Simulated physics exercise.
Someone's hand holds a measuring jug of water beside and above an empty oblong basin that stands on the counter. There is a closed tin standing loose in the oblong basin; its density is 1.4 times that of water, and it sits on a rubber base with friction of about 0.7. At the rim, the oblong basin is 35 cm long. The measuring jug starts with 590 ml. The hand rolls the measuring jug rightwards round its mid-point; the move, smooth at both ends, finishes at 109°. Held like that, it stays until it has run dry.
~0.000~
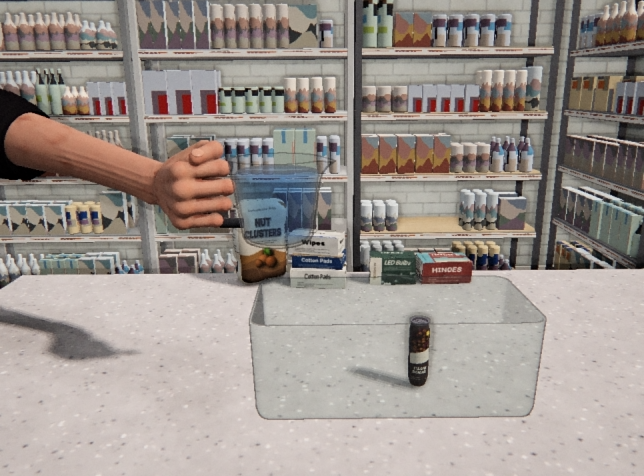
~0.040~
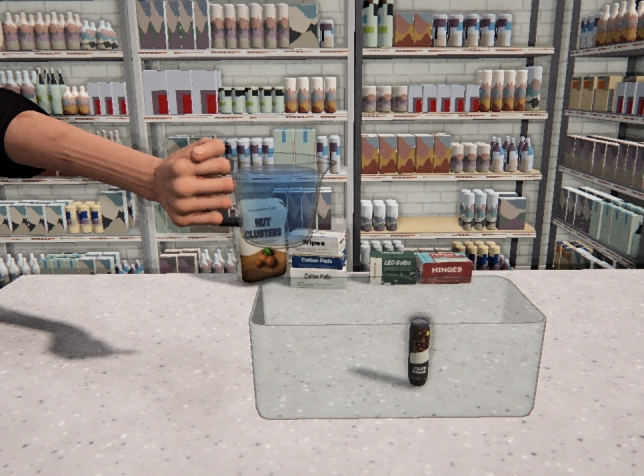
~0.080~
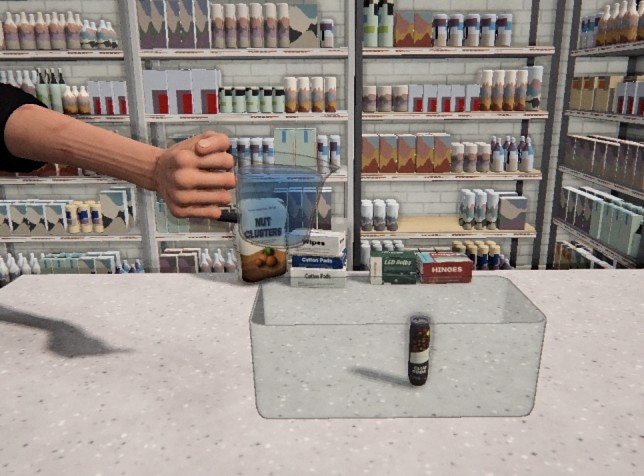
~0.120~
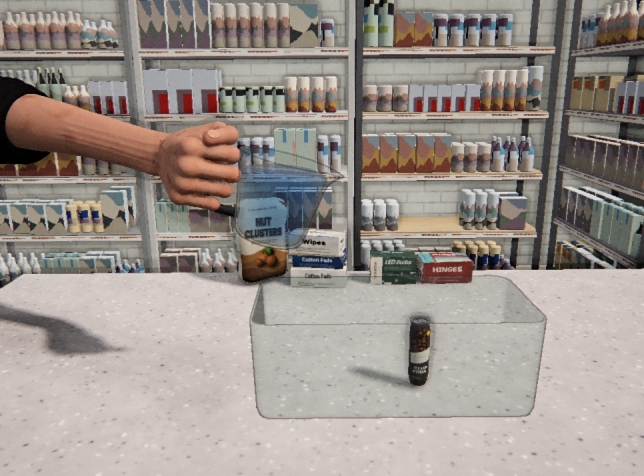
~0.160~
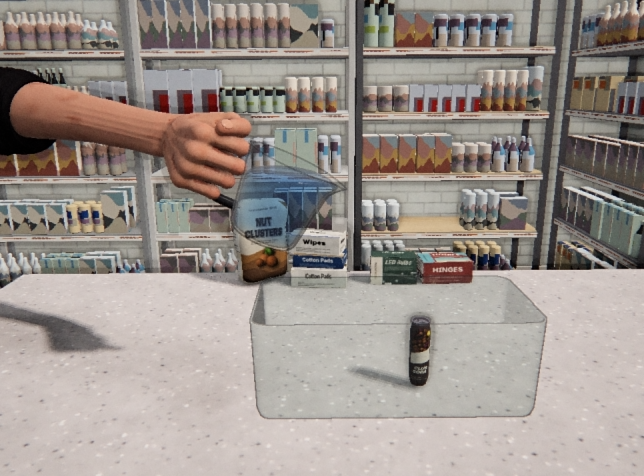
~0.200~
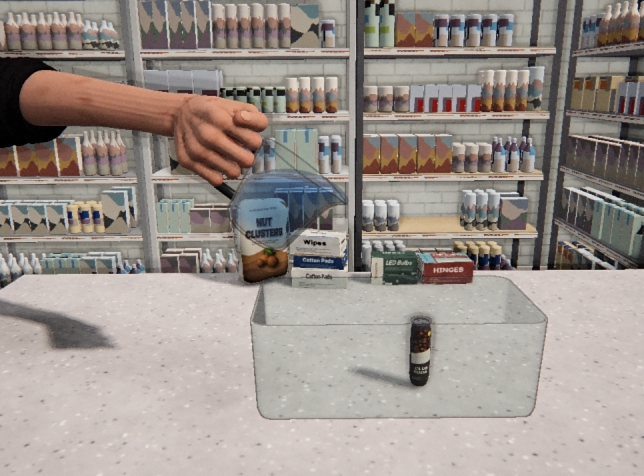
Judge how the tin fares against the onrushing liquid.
It withstands it and stays upright.
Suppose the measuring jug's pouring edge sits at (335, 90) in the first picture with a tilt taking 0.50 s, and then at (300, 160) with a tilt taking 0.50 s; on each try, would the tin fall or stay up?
First it goes over; then it remains upright.
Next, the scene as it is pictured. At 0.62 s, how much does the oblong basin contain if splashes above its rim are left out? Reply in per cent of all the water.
Roughly 90 per cent.
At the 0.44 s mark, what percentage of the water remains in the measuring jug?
I reckon about 34 in a hundred is still held.
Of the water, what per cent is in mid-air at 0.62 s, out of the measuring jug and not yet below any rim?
Airborne fraction: Approx. 7 %.
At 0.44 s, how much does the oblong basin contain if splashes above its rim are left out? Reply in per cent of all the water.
The basin holds roughly 36 in a hundred parts at that moment.
Then, 0.44 s in, the tilt is 105° and 34 per cent is still to pour; the tin stands where it began.
Then, 0.62 s in, the tilt is 109° and 4 per cent is still to pour; the tin stands where it began.
Then, 0.80 s in, the tilt is 109° and 0 per cent is still to pour; the tin stands where it began.
Then, 1.00 s in, the tilt is 109° and 0 per cent is still to pour; the tin stands where it began.
Finally, the tin stands where it began.
